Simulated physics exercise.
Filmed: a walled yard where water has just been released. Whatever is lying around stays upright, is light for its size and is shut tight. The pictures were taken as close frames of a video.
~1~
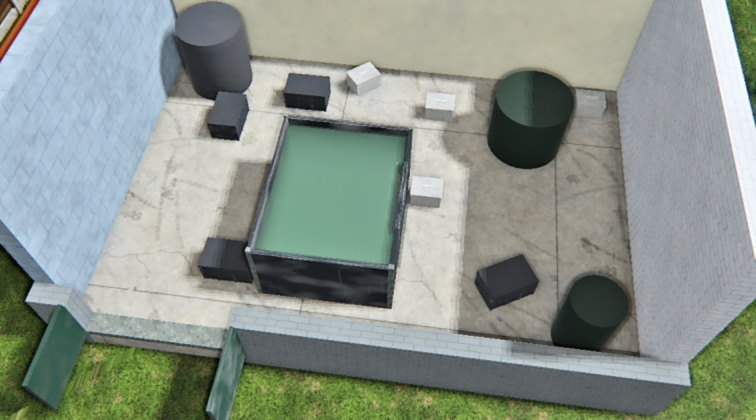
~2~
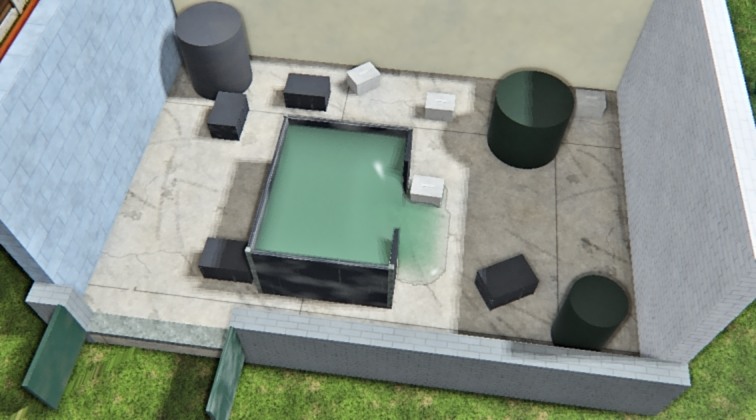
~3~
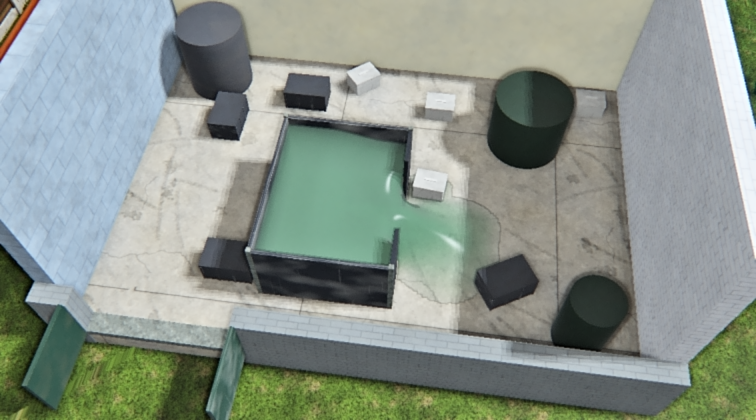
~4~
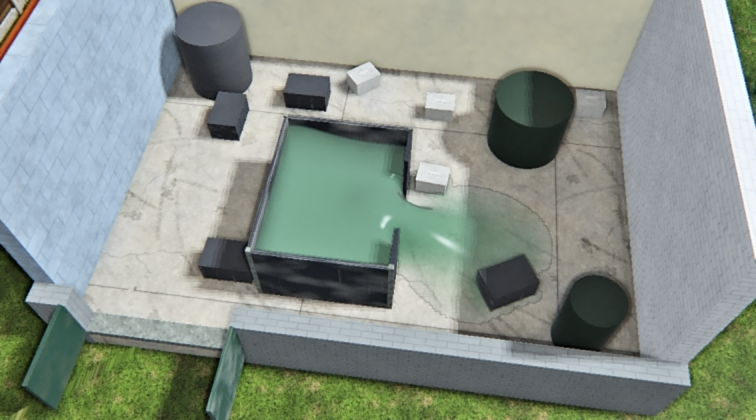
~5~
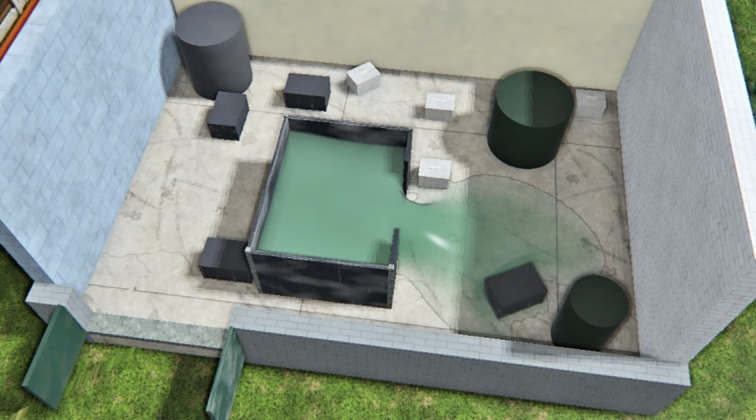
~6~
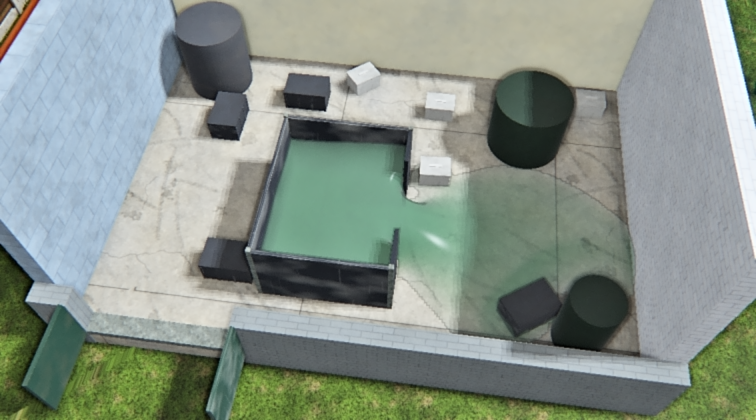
Green water pouring through a gap in a dark tank's right side, spreading across a walled yard and shifting a dark crate.
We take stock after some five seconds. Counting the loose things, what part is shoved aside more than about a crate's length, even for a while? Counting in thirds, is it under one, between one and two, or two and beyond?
In thirds: Between one and two.
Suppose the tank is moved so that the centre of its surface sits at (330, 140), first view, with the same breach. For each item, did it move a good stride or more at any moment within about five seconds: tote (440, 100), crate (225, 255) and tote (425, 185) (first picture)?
First displaced far, then never went far, then displaced far.
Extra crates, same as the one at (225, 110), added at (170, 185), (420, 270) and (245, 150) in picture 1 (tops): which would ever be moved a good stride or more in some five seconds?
Going by the order given: Stays in place, travels that far, stays in place.
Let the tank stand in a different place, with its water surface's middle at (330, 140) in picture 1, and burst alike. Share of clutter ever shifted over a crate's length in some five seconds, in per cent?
It works out near 60 %.
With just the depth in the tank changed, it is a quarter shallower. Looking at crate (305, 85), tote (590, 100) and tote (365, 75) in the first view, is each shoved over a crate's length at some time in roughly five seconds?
Well, in sequence: Not carried that far, carried that far, carried that far.
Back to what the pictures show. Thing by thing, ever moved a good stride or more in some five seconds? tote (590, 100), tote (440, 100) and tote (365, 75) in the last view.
Outcome, each in turn - passed the mark / passed the mark / passed the mark.
A moment on, 1 of 8 are well off their spots; 0 afloat.
Next, 2 of 8 are well off their spots; 0 afloat.
Later, 3 of 8 are well off their spots; 1 afloat.
In the end, 4 of 8 are well off their spots, and 4 have been at some point; 3 afloat.
